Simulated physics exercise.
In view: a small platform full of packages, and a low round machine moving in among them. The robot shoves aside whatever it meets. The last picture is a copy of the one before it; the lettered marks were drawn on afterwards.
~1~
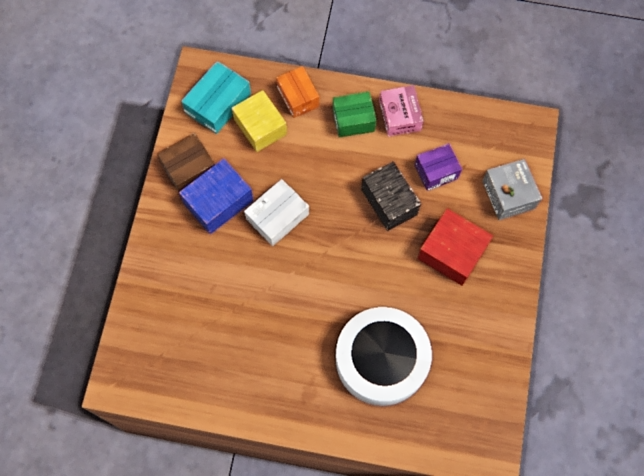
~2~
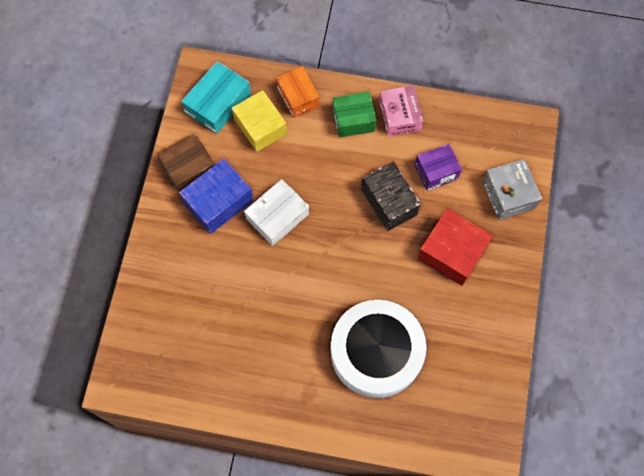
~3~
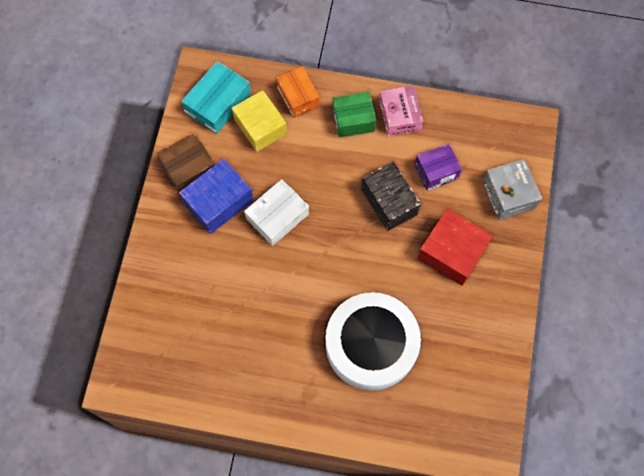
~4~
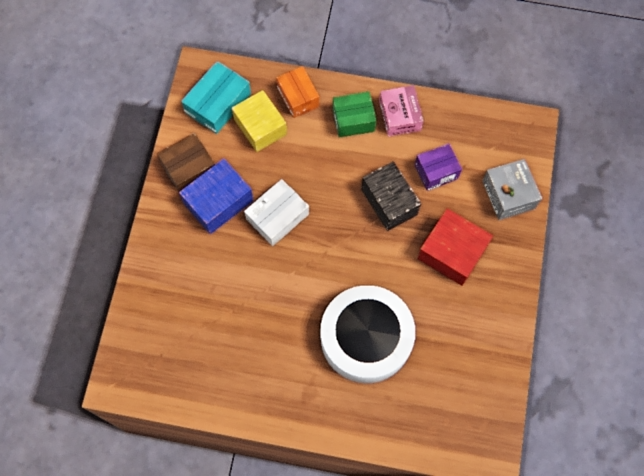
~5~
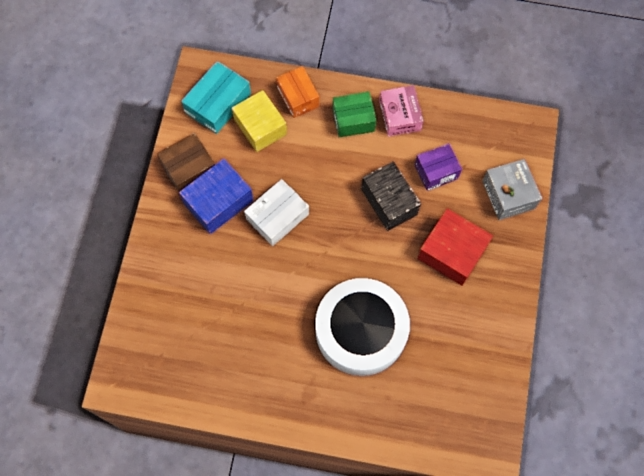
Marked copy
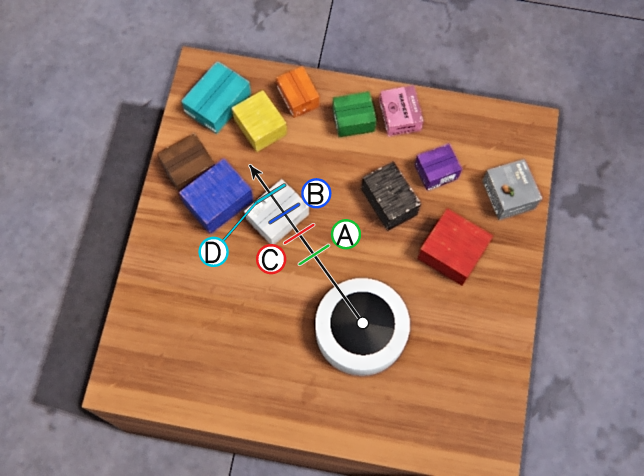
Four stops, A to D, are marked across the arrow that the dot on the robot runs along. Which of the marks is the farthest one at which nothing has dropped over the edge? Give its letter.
B.
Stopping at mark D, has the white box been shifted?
Yes.
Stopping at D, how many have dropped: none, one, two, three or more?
In all, one.
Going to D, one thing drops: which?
The brown box goes over.
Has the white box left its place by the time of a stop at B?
By then, yes.
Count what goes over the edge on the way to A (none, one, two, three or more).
The count is none.
On the marked copy, A at (314, 255); B at (284, 213); C at (299, 234); D at (271, 194); the arrow from (363, 323) to (251, 166); the white dot at (363, 323).
Following B. Soon after the start, robot (333, 286); orange box (298, 92); pink box (401, 111).
Later, robot (305, 247); blue crate (213, 194); white box (266, 200).
In the end, robot (285, 219); brown box (162, 150); blue crate (190, 178); nothing has fallen.
As for the rest, A is safe but short; C is safe but short; D drops the brown box.
